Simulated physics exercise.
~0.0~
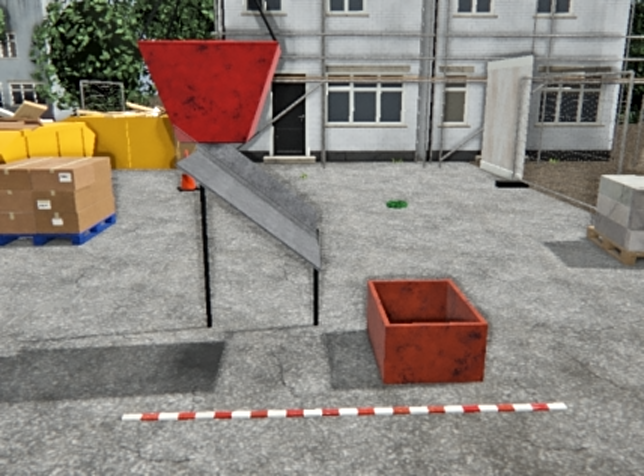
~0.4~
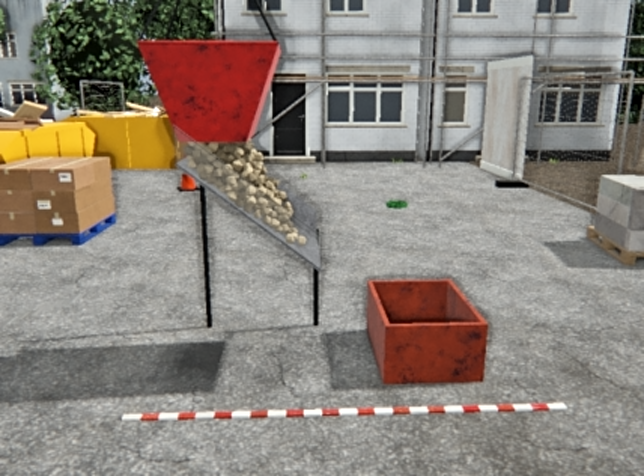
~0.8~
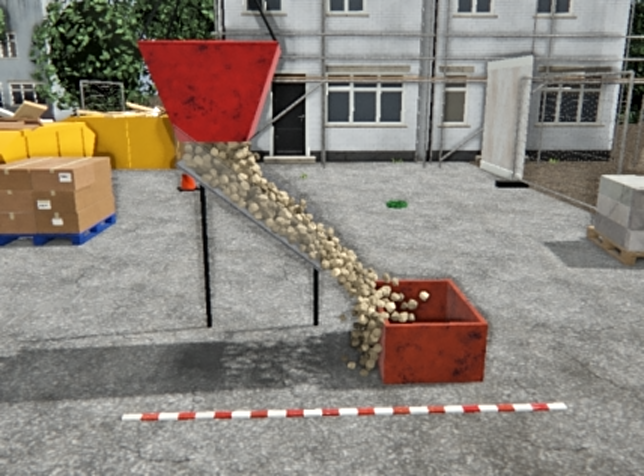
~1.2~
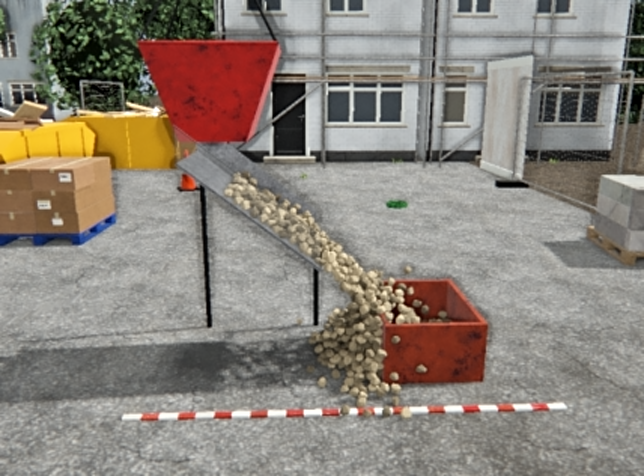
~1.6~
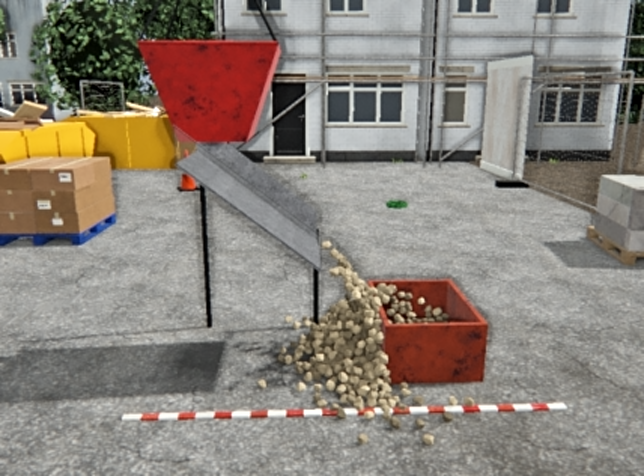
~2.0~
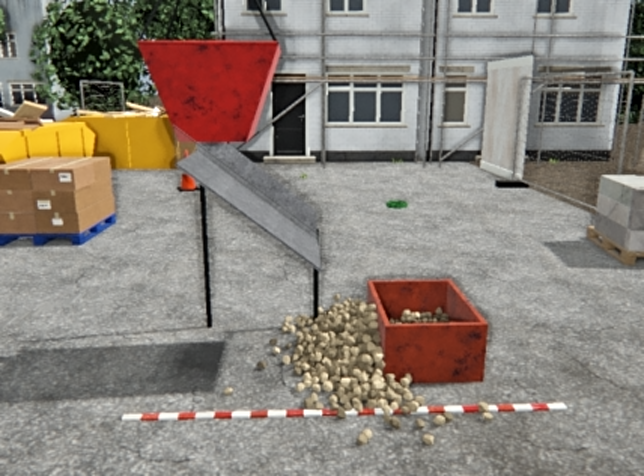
Pale stones pouring from a red skip down a steel chute, most piling up left of a red bin, some landing inside.
